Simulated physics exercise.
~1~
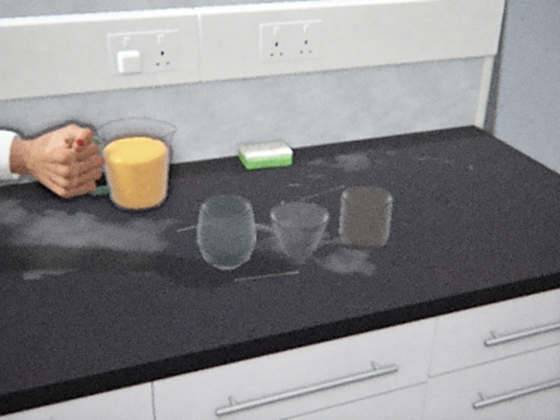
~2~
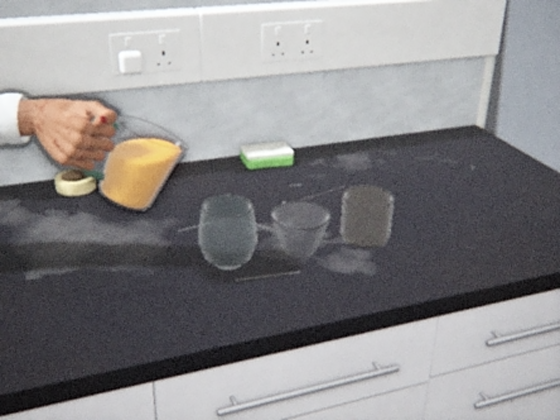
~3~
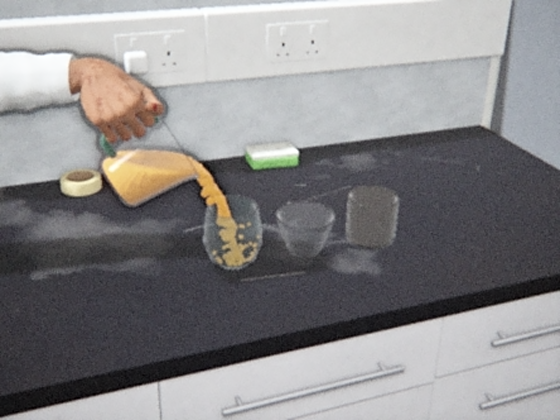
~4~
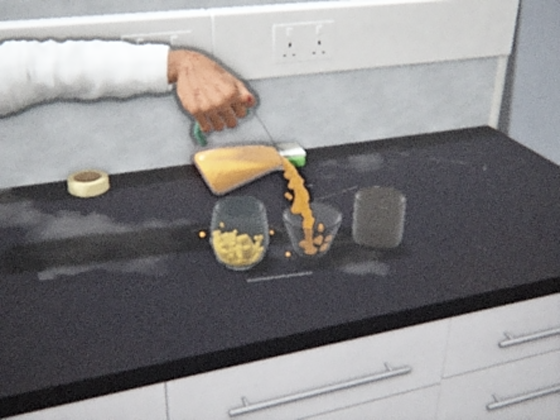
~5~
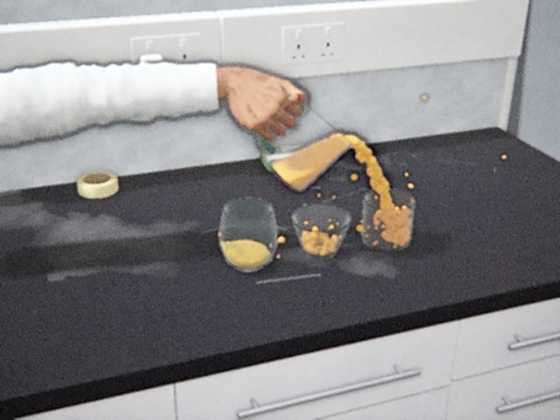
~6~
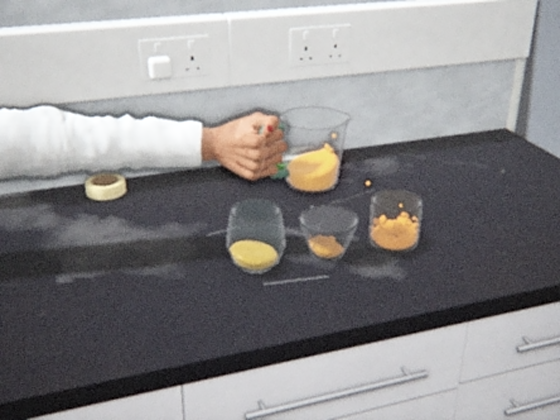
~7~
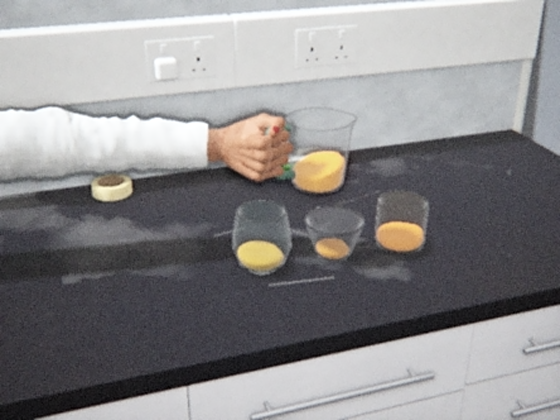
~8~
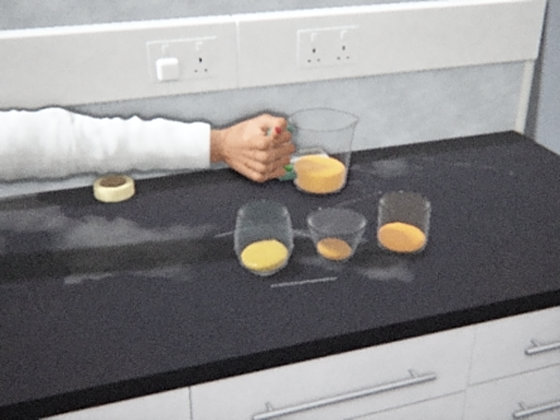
A hand in a white sleeve holds a clear flared jug of orange-yellow juice at the left of a black counter, seen from slightly above, with white drawers below and sockets on the wall behind. Three empty clear vessels stand near the middle, a green and white sponge behind them and a roll of tape at the left. The hand tips the jug and moves it right, pouring into the left glass, then the middle cup, then the right mug, as drops scatter. It levels the jug and holds it behind them, still partly full, while juice settles low in all three.
